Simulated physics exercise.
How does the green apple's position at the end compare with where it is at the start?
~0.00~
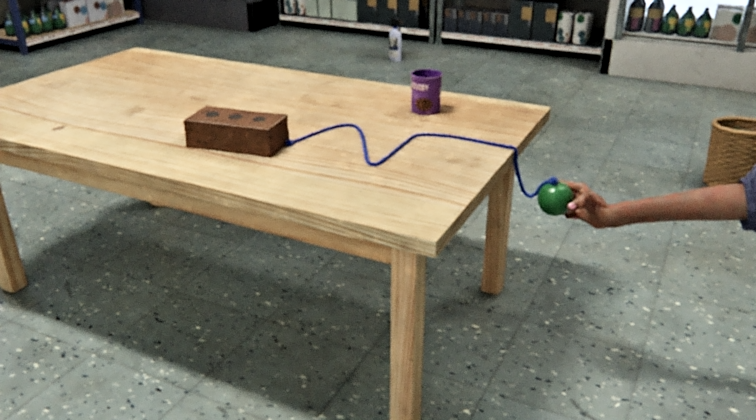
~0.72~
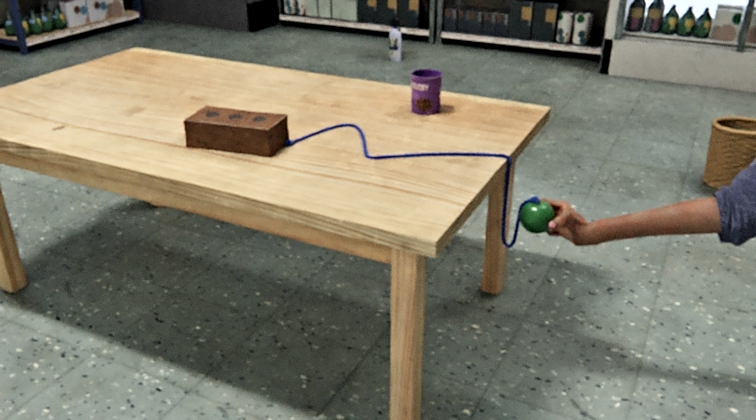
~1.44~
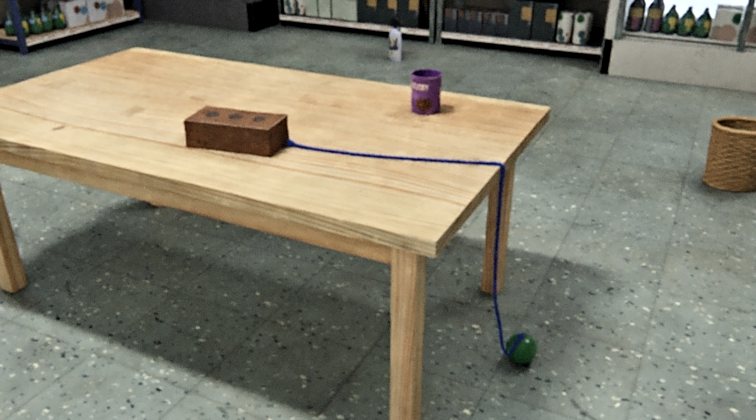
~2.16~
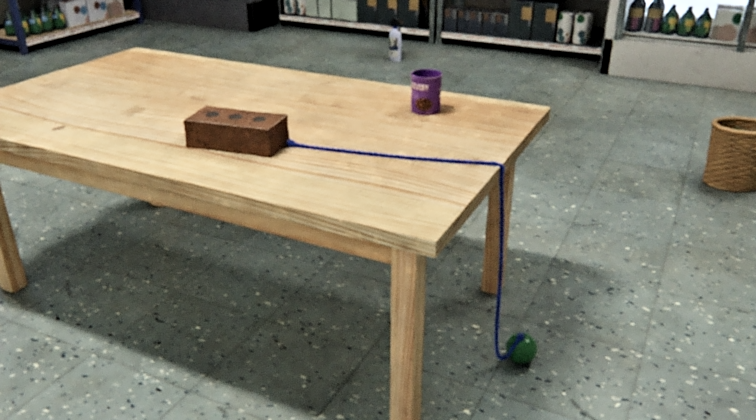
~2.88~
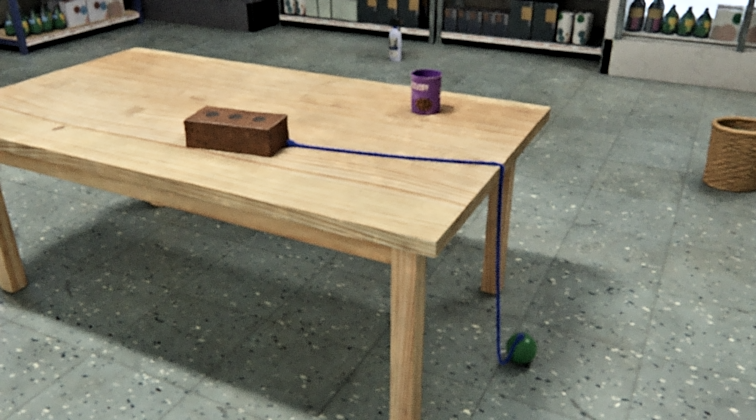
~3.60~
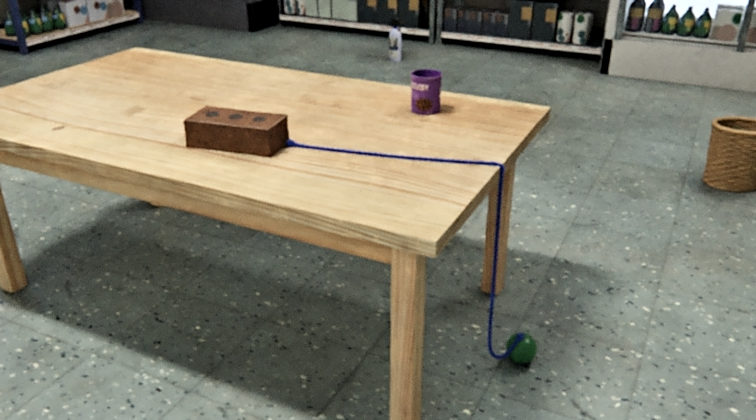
At the start the green apple is held in a hand just off the right end of the table. At the end it rests on the floor, much lower and slightly to the left.
